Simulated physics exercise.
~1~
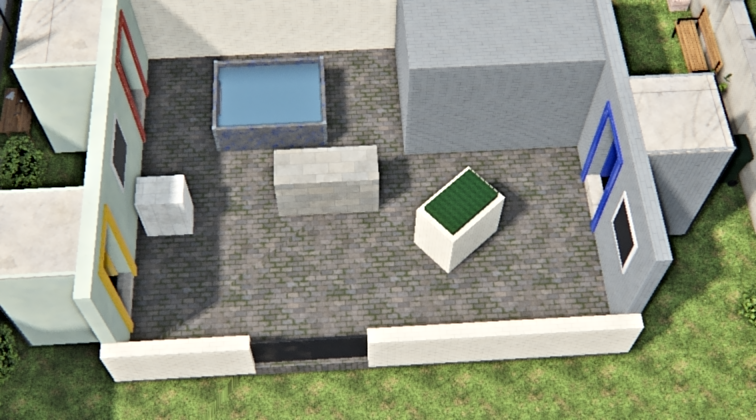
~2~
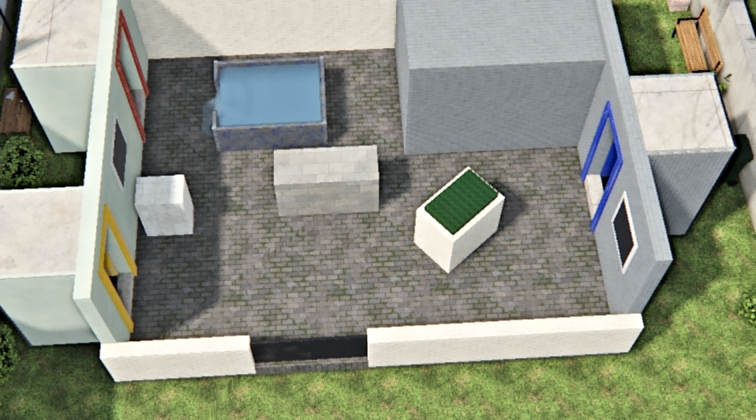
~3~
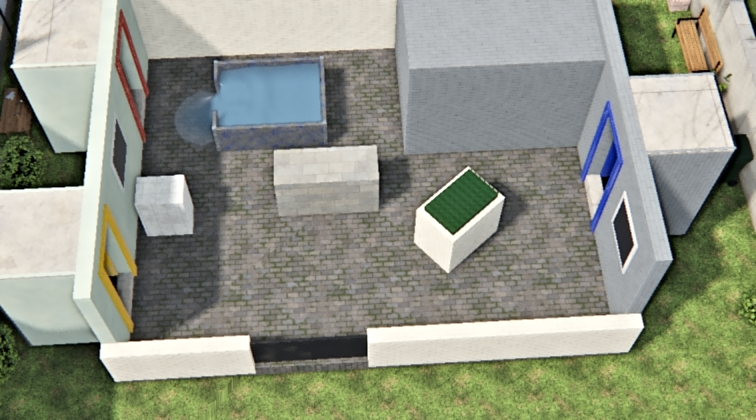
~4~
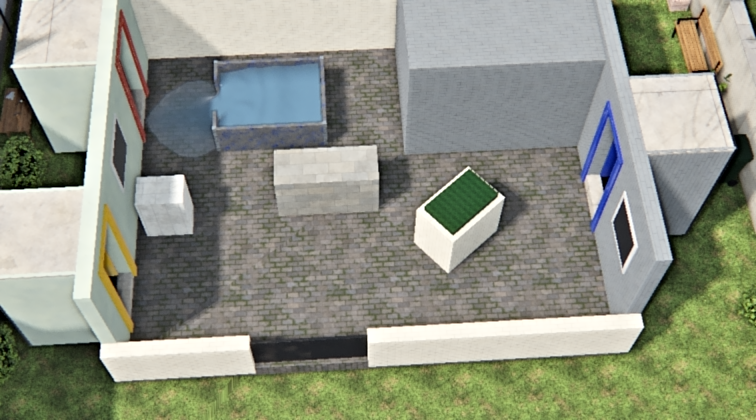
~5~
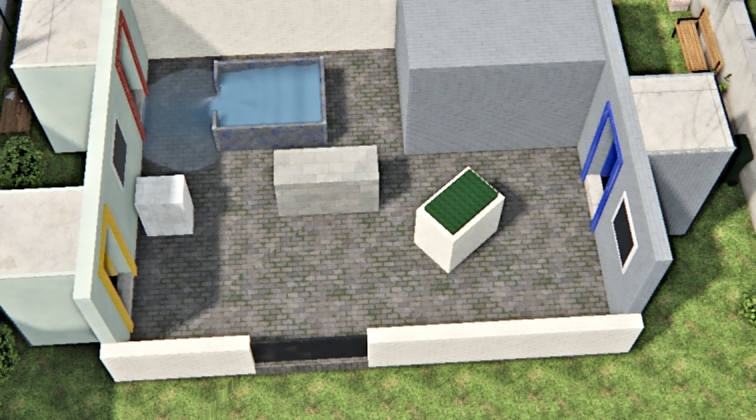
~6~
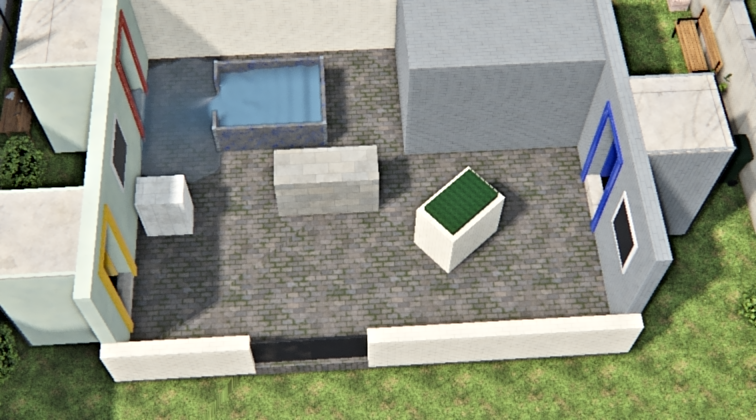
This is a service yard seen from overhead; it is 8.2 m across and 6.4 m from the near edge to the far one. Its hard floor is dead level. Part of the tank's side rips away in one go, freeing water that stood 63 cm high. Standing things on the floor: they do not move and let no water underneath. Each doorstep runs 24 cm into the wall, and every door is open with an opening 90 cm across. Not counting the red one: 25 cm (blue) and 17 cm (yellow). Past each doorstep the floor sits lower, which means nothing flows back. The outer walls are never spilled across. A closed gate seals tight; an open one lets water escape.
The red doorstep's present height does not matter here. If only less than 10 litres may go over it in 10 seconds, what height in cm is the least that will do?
It needs to be about 31 cm high.
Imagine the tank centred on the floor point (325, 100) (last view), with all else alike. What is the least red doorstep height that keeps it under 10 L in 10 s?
Then it needs to be around 23 cm high.
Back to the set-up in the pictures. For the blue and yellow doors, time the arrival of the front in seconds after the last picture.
Blue not within the 10 s, yellow 1.1 s.
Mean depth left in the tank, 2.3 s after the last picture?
The mean depth is roughly 30 cm.
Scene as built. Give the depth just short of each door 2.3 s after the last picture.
Lab note, cm: Blue 0; yellow 4; red 22.
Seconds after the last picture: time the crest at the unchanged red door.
About 0.2 seconds.
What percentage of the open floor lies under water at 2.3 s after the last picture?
Close to 30 per cent is wet.
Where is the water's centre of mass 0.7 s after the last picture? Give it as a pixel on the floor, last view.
I'd put it close to (235, 115).
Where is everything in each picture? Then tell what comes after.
The first frame shows still water, 63 cm deep, in the tank at (270, 95); the red door at (134, 84) is dry.
In the second frame, the front is at (208, 132), 0.3 m from the gap at (220, 111); 0.1 m2 of floor is wet, 63 cm left at the back.
In the third frame, the front is at (179, 128), 0.8 m from the gap at (220, 111); 0.7 m2 of floor is wet, 63 cm left at the back.
In the fourth frame, the gap is at (220, 111), the front 1.3 m out at (151, 121); the back of the tank holds 63 cm.
In the fifth frame, the gap is at (220, 111), the front 1.5 m out at (147, 91); the back of the tank holds 61 cm.
In the sixth frame, the front is at (148, 74), 1.6 m from the gap at (220, 111); 3.0 m2 of floor is wet, 54 cm left at the back; water is at the red door at (134, 84).
Then, 0.7 s after the last picture water covers 10 % of the floor, deepest (44 cm) near (149, 62); 34 cm at the red door, 15 litres in over its 26 cm doorstep.
Then, 2.3 s after the last picture water covers 30 % of the floor, deepest (25 cm) near (149, 62); 22 cm at the red door, 40 litres in over its 26 cm doorstep.
Then, 9.3 s after the last picture water covers 85 % of the floor, deepest (10 cm) near (385, 66); 9 cm at the red door, 40 litres in over its 26 cm doorstep.
At the red door as built, the water peaked near 35 cm, 0.1 s after the last picture.
Run again over the same 10 s with other heights there, 43 litres in over 26 cm, 1 litre over 35 cm. The limit of 10 litres is kept from about 31 cm up.
